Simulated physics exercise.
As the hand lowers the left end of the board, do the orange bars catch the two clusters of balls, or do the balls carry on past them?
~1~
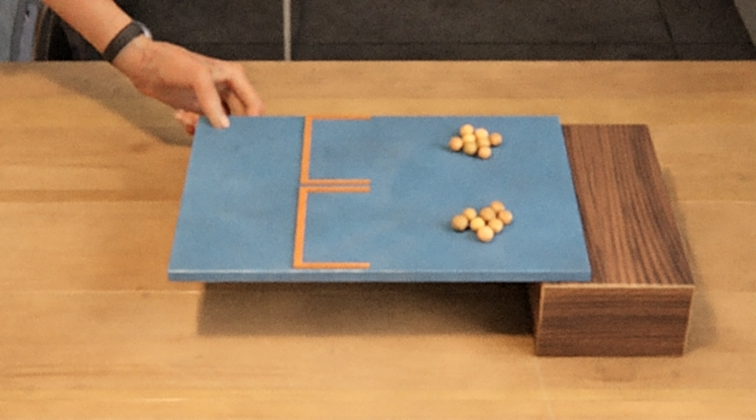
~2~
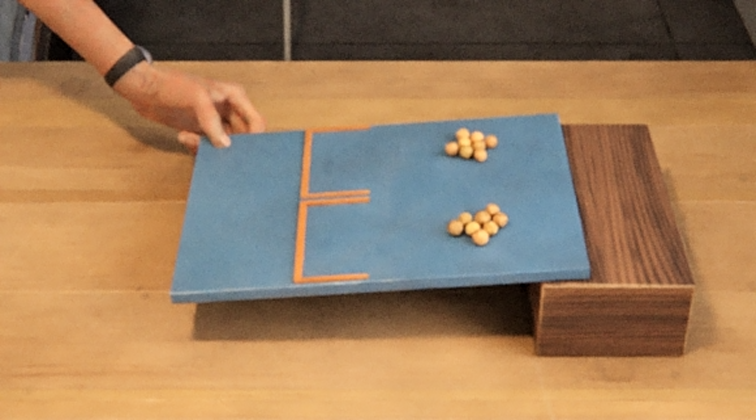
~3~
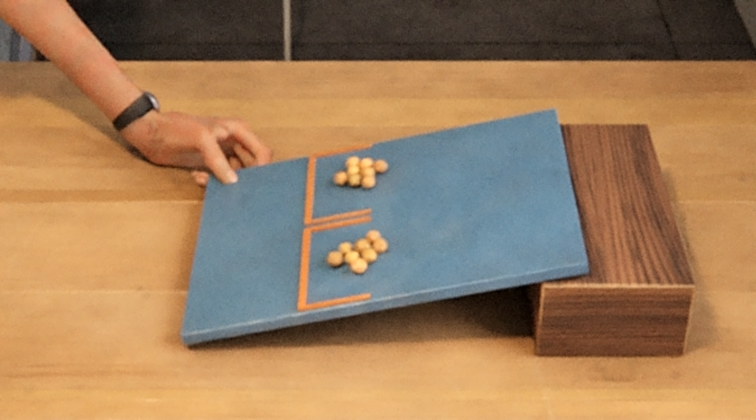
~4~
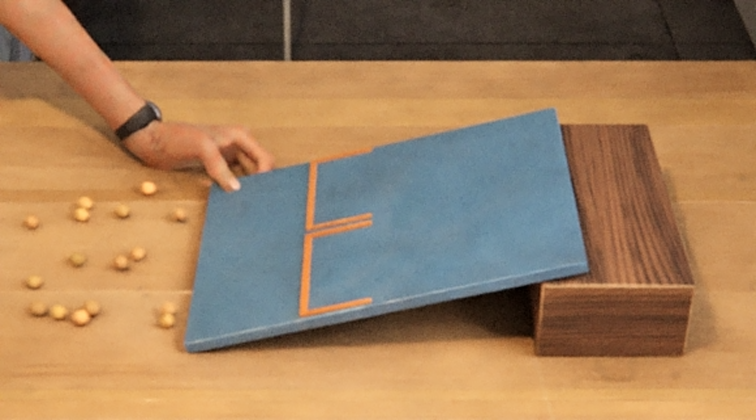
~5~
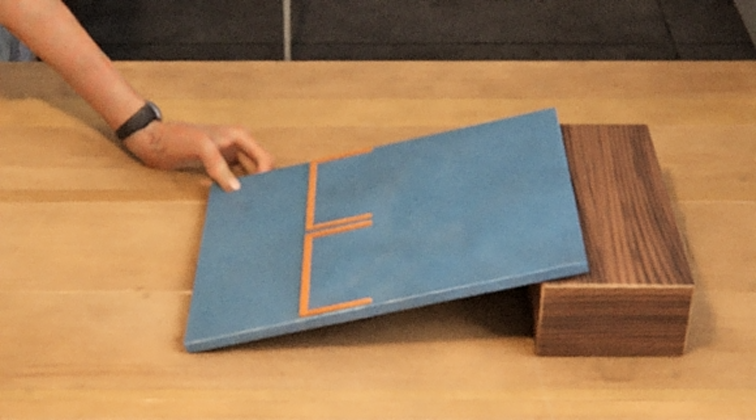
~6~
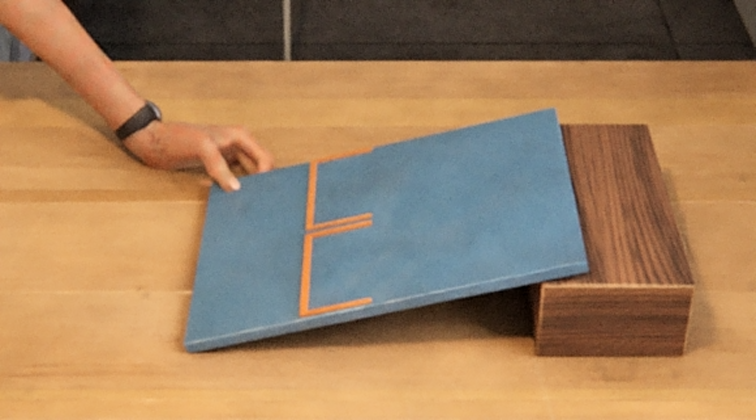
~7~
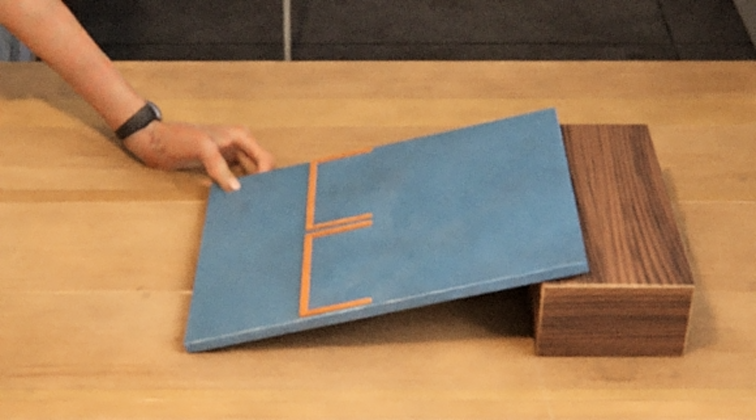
Both the near and far clusters carry on past the orange bars. The balls roll off the board and across the table to the left until none are in view.
